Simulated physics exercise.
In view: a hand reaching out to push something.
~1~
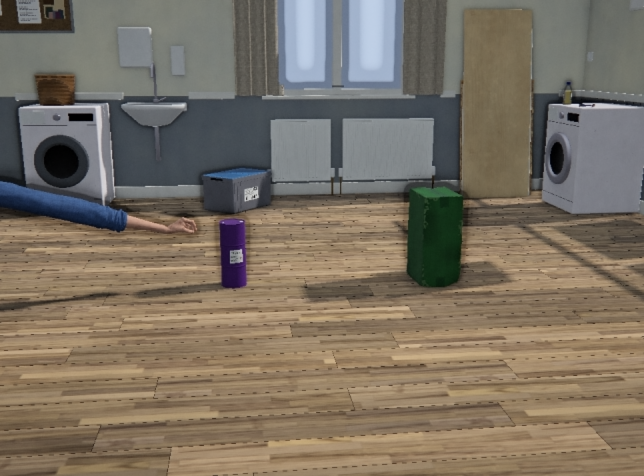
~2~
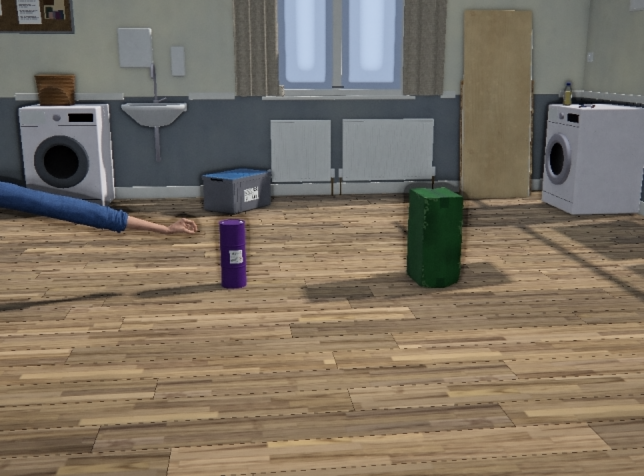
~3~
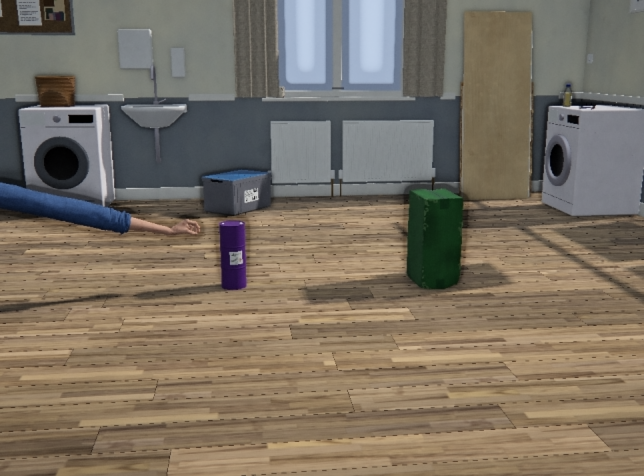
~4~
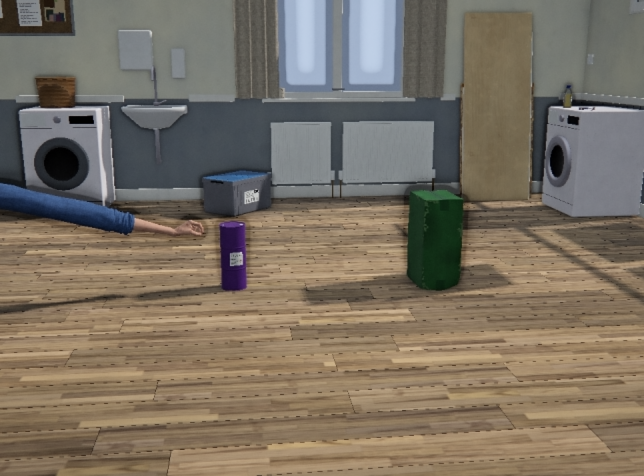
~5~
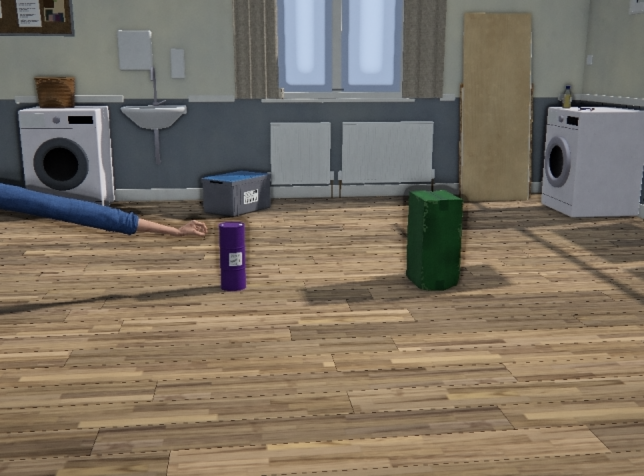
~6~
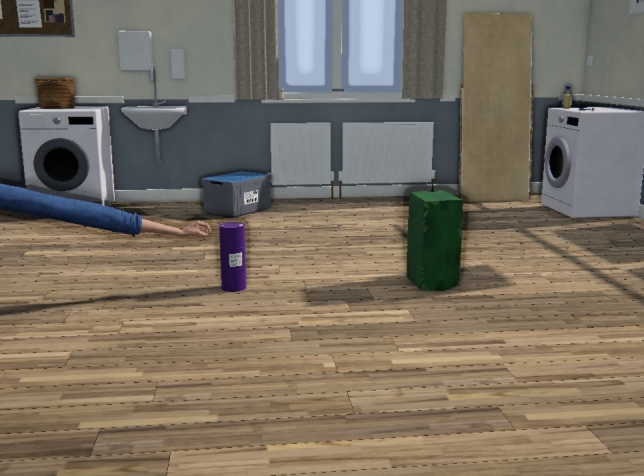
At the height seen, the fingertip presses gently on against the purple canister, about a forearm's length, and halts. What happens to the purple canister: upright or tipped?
The purple canister tips over.
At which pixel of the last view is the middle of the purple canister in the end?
Around (280, 274).
Then, 0.80 s on from there, purple canister turned 26° from how it was put near (248, 254).
Then, 1.20 s on from there, purple canister on its side near (279, 273).
In the end, toppled on the floor, purple canister. At the end, from the last picture's camera, purple canister near (280, 274).
